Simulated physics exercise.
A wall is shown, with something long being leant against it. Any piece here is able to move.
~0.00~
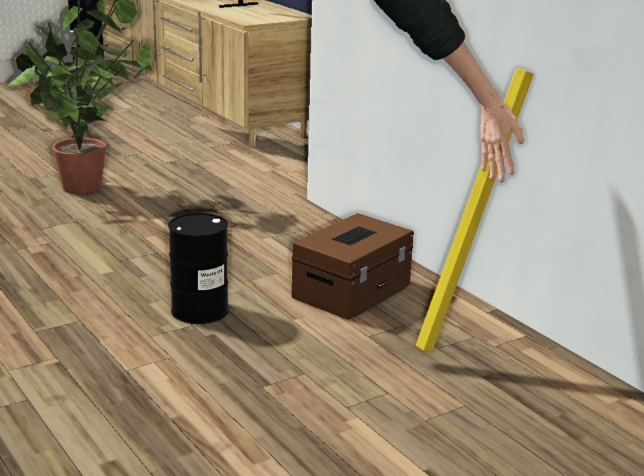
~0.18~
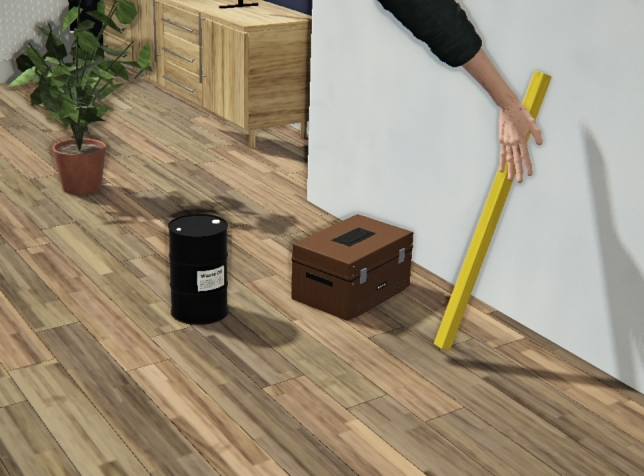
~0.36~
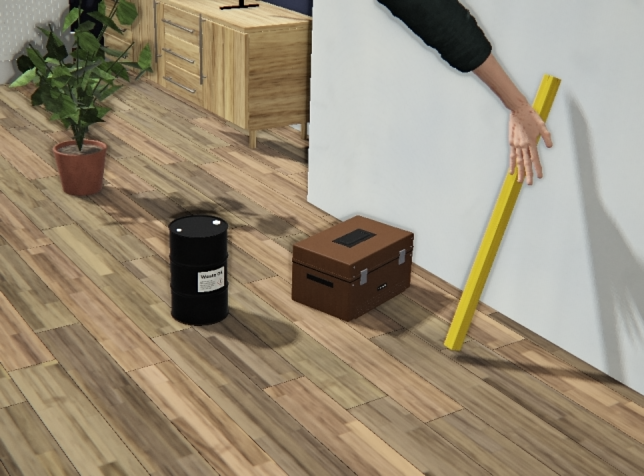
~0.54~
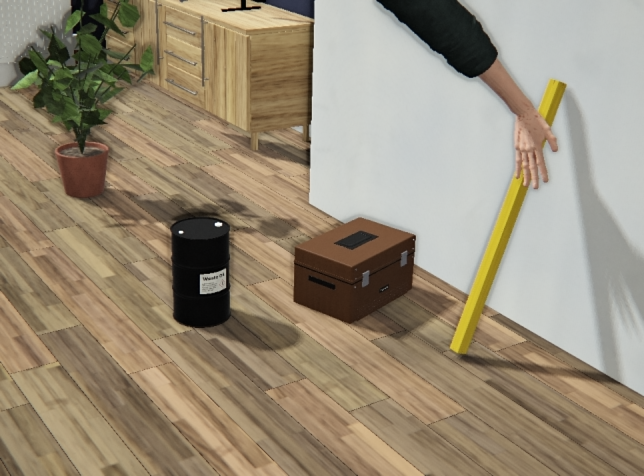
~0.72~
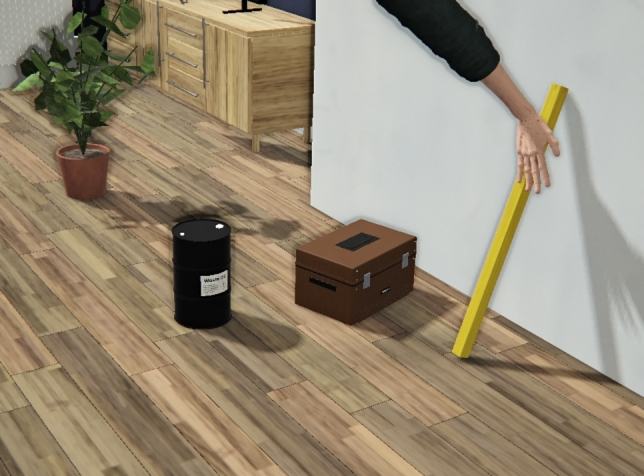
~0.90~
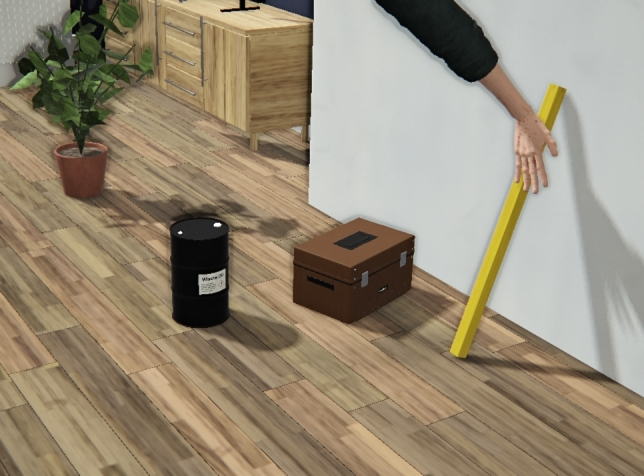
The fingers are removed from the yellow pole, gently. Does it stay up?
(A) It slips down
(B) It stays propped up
B.
By 1.30 s, all is still.
By 1.80 s, yellow pole resting near (507, 225).
When it is over (2.2 s), all 3 as before. End places, in pixels of the last picture, yellow pole near (507, 225). The pole remains leaning.
